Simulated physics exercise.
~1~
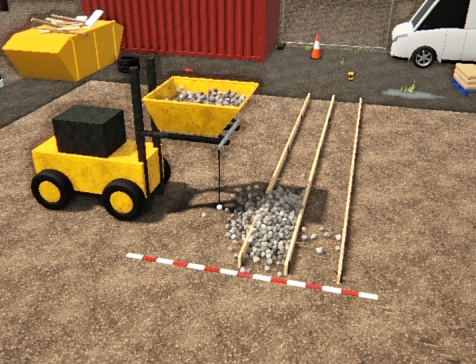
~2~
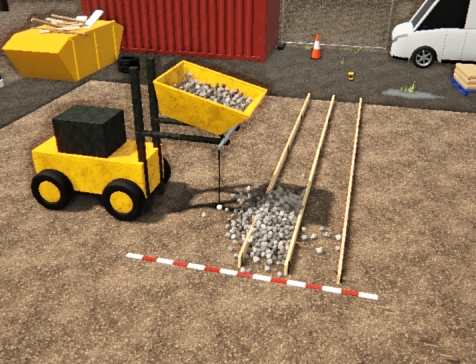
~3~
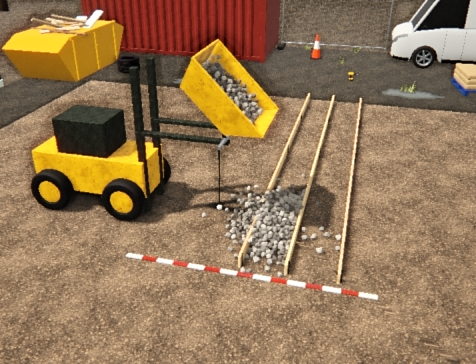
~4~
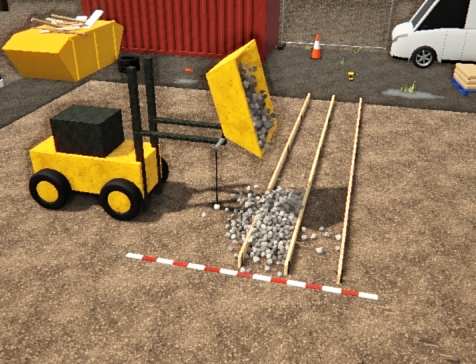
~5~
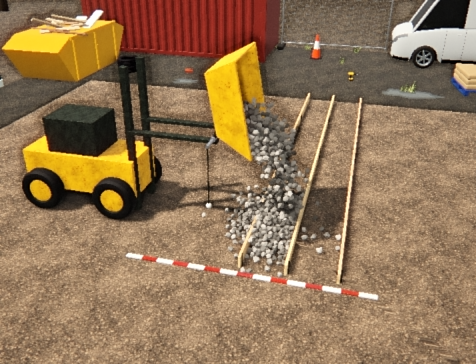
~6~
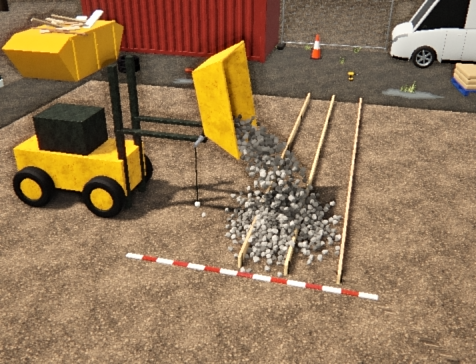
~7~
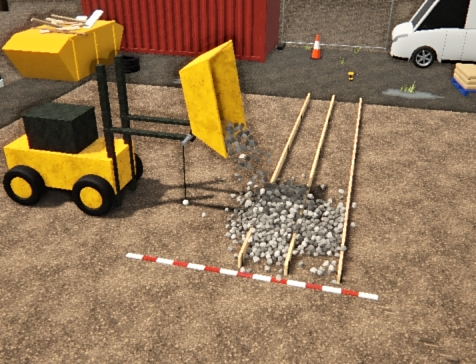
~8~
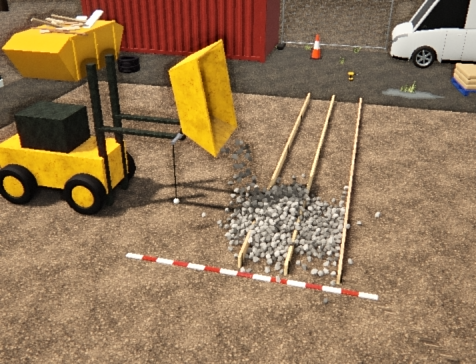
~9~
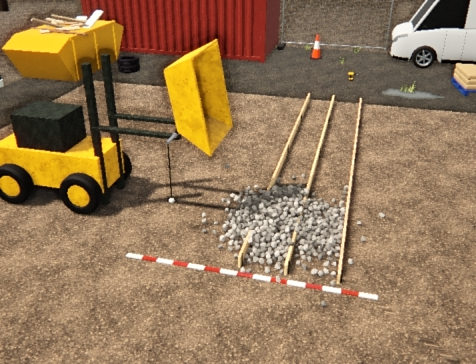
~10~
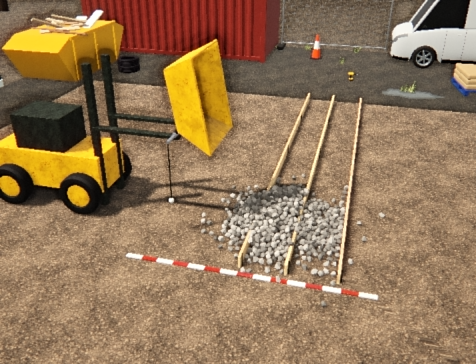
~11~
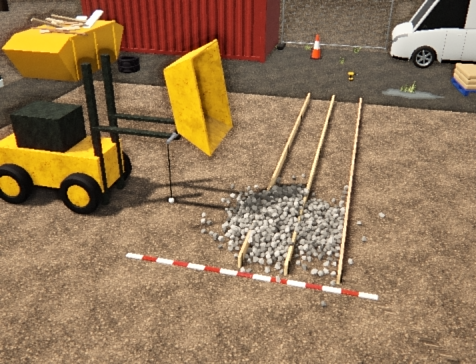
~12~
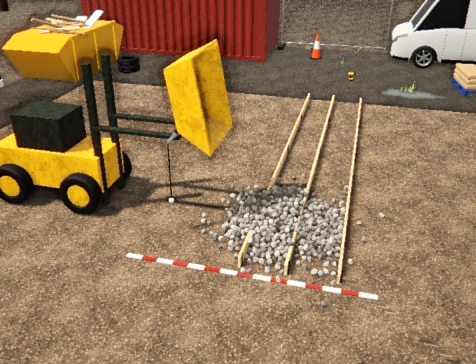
A yellow forklift tipped its raised skip of grey stones to the right, then rolled back to the left as they poured onto the pile among the wooden planks, and it stopped with the skip empty and the heap spread wider.
